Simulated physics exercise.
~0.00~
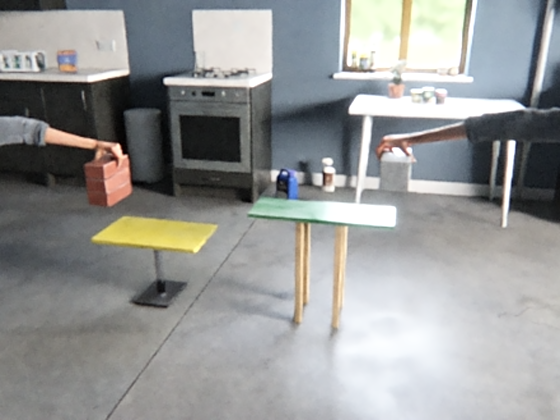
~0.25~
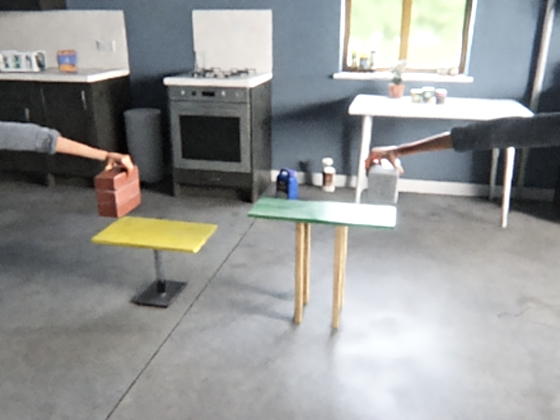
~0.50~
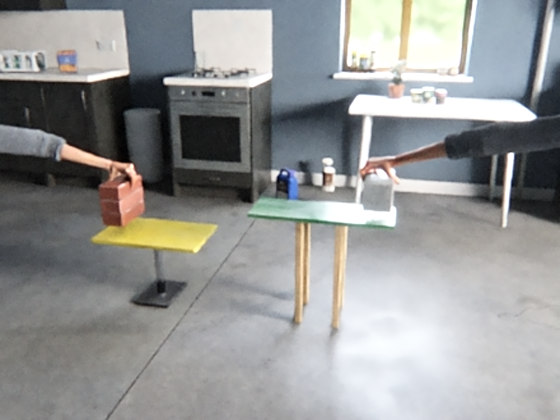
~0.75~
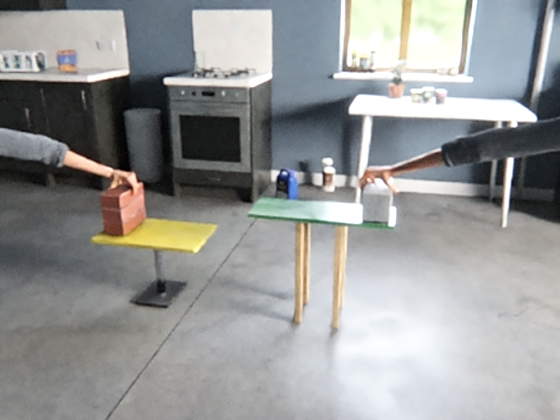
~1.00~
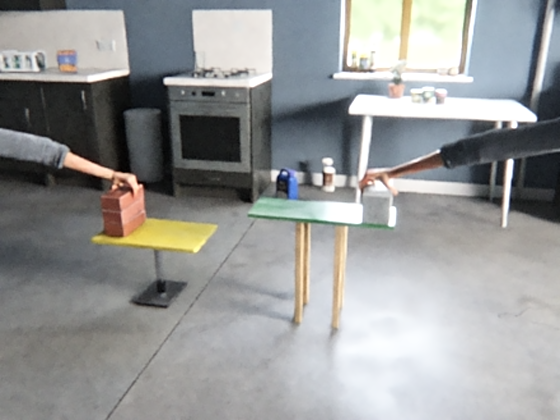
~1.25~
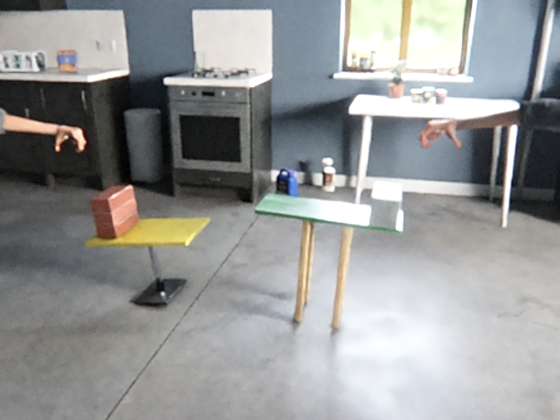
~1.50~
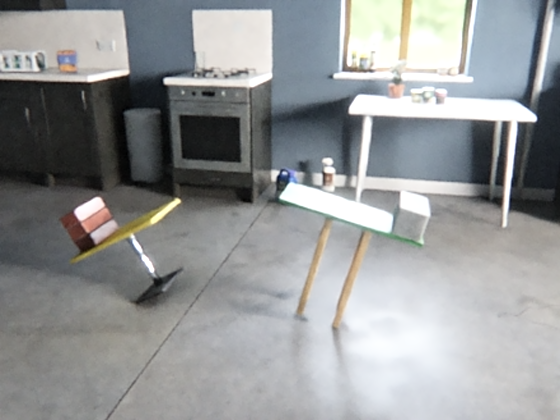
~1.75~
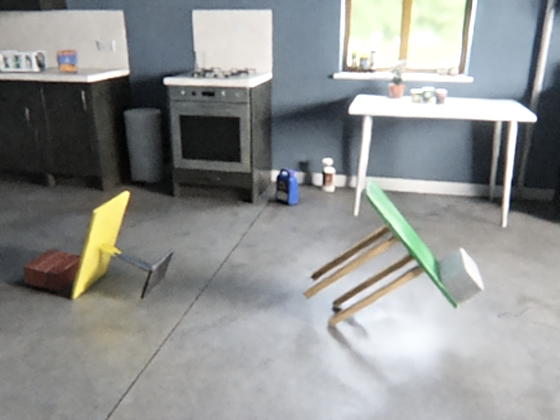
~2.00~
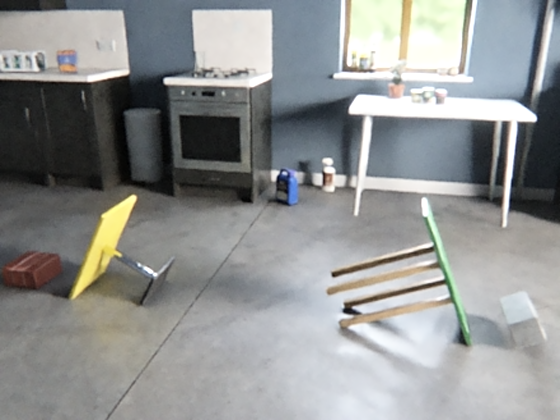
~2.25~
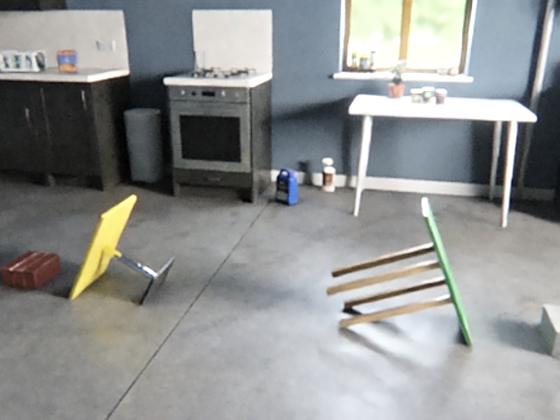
Two hands setting bricks and a pale slab on the outer ends of small tables, releasing them, and both tables toppling outward.
